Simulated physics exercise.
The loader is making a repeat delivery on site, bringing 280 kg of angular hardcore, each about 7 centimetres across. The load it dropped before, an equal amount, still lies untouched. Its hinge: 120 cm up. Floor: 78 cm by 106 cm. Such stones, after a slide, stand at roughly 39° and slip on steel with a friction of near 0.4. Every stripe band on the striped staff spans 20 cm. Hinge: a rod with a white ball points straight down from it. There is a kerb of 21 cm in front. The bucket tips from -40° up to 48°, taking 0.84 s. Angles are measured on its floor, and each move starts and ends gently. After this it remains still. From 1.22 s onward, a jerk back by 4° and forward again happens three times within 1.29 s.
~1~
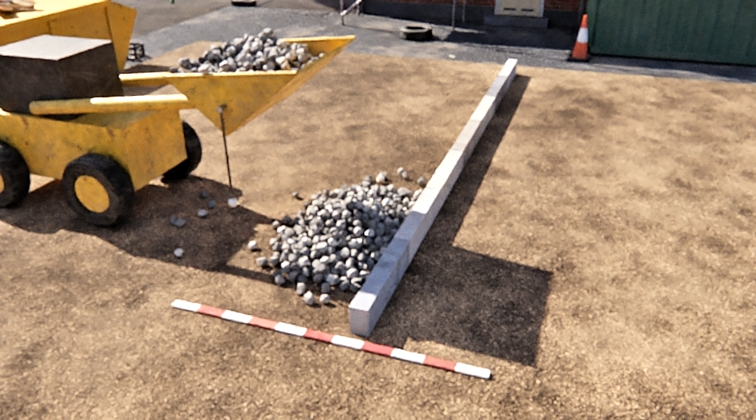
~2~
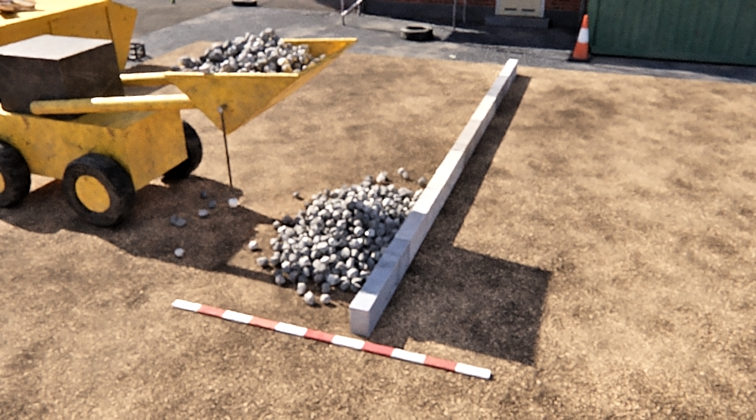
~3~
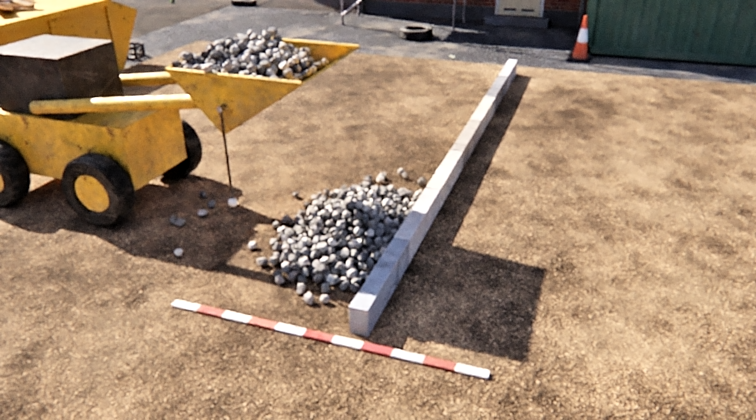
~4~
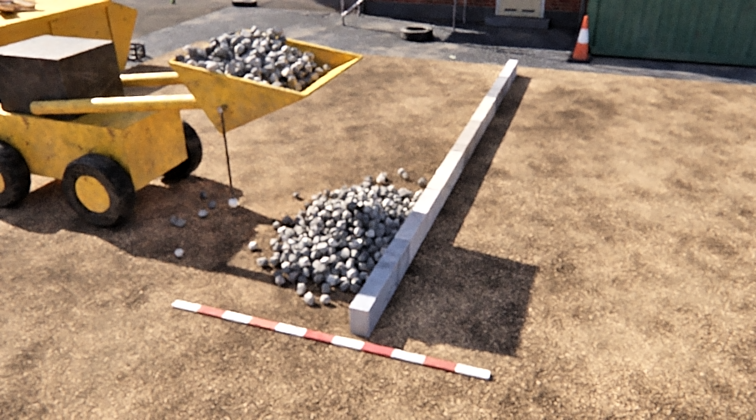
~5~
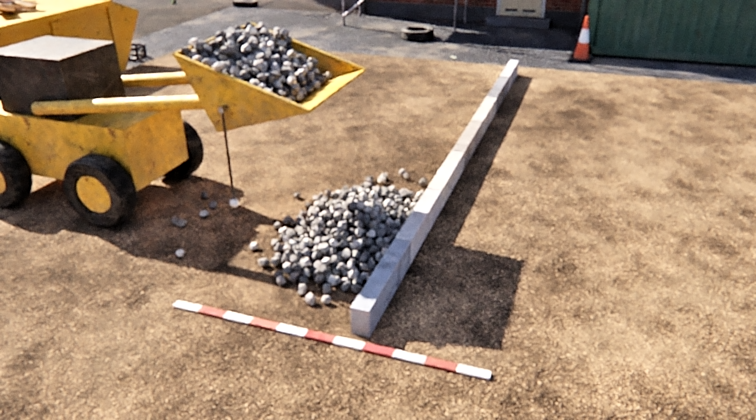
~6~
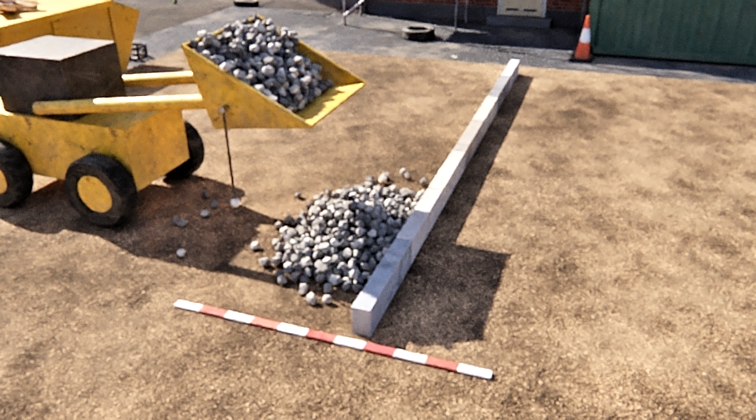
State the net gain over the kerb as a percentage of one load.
0 %.
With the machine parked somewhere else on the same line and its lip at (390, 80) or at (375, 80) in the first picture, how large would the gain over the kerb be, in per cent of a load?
First place: Roughly 70 %; second place: Roughly 40 %.
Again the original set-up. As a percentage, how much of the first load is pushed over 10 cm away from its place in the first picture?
Close to 10 in a hundred of them.
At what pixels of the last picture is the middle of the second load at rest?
Roughly at pixel (349, 214).
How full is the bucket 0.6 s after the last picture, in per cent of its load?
About 55 percent.
Then, 0.3 s after the last picture the floor is at 34°; in per cent of one load, 100 in the bucket, 101 on this side of the kerb; the foremost stones are at (408, 227).
Then, 0.6 s after the last picture the floor is at 48°; in per cent of one load, 56 in the bucket, 145 on this side of the kerb; the foremost stones are at (408, 227).
Then, 2.6 s after the last picture the floor is at 48°; in per cent of one load, 0 in the bucket, 201 on this side of the kerb; the foremost stones are at (429, 224).
Then, 5.2 s after the last picture the floor is at 48°; in per cent of one load, 0 in the bucket, 201 on this side of the kerb; the foremost stones are at (429, 224). Net gain over the kerb, 0.
